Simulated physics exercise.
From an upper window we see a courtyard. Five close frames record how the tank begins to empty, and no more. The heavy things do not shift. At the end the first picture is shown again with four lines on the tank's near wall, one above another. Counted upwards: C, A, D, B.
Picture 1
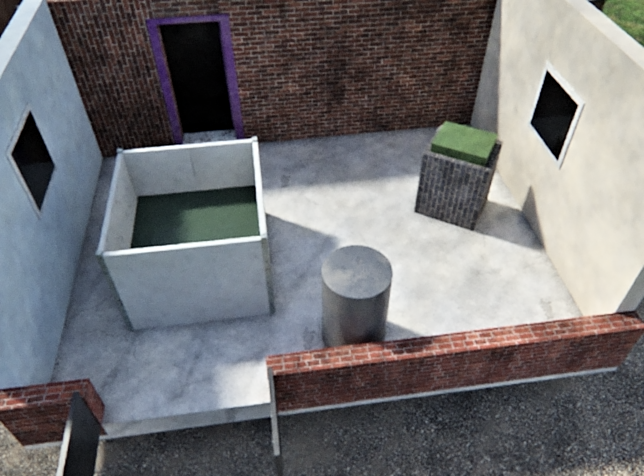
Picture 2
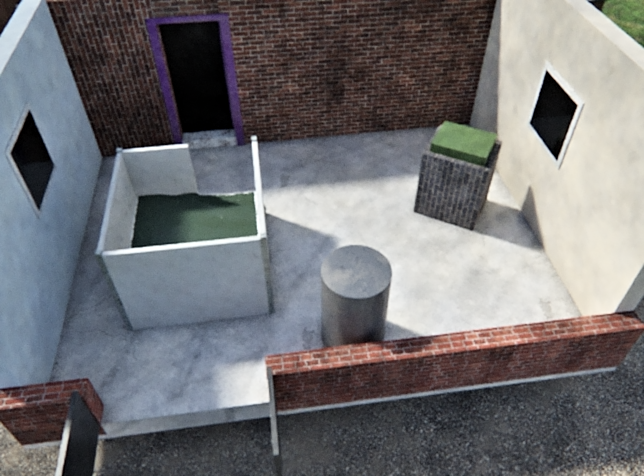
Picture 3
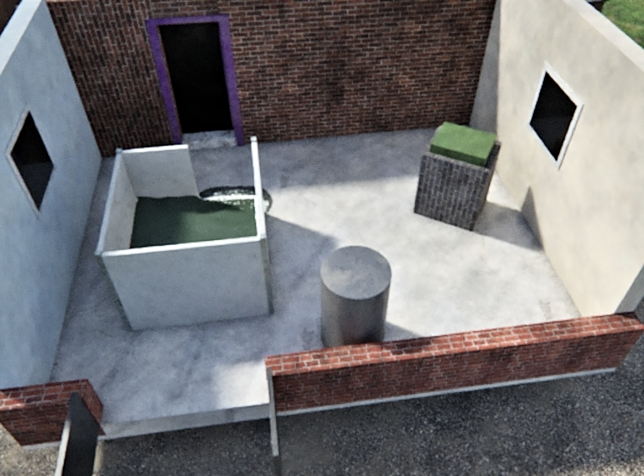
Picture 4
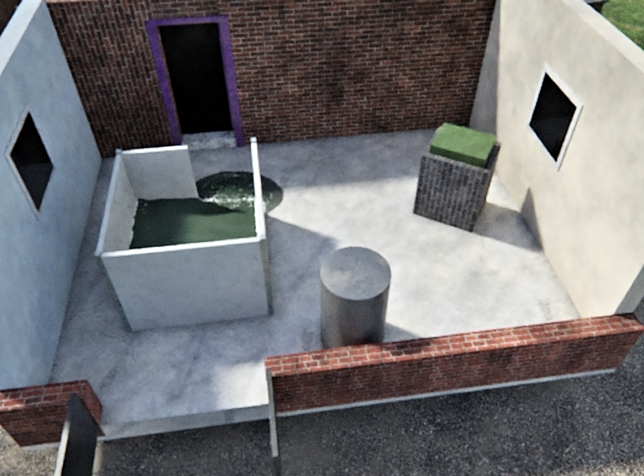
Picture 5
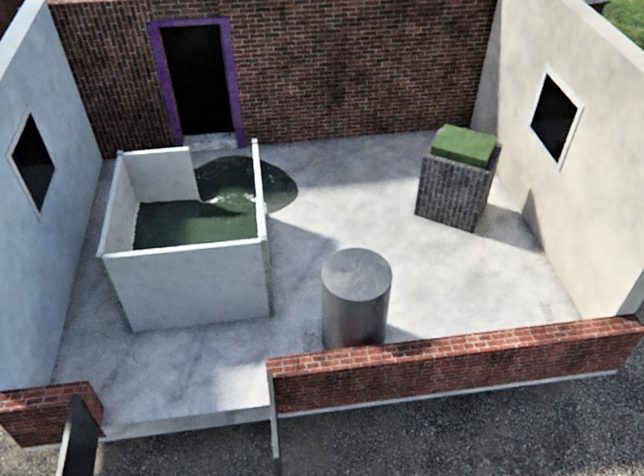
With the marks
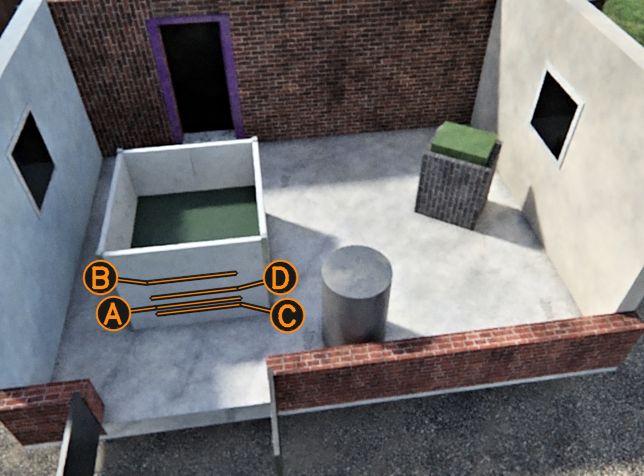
In a walled courtyard, green water leaves a pale tank and spreads across the ground.
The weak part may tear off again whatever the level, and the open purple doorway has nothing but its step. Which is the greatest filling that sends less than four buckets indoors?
Level A.
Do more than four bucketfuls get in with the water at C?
No.
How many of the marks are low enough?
Two of them.
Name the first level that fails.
Level D.
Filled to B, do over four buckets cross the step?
Yes.
On the marked copy, A at (198, 302); B at (191, 278); C at (199, 309); D at (195, 293); from the bottom up C, A, D, B.
With A, a bucket or two gets in.
With B, dozens of bucketfuls pour in.
With C, nothing gets over.
With D, about 9 bucketfuls get in.
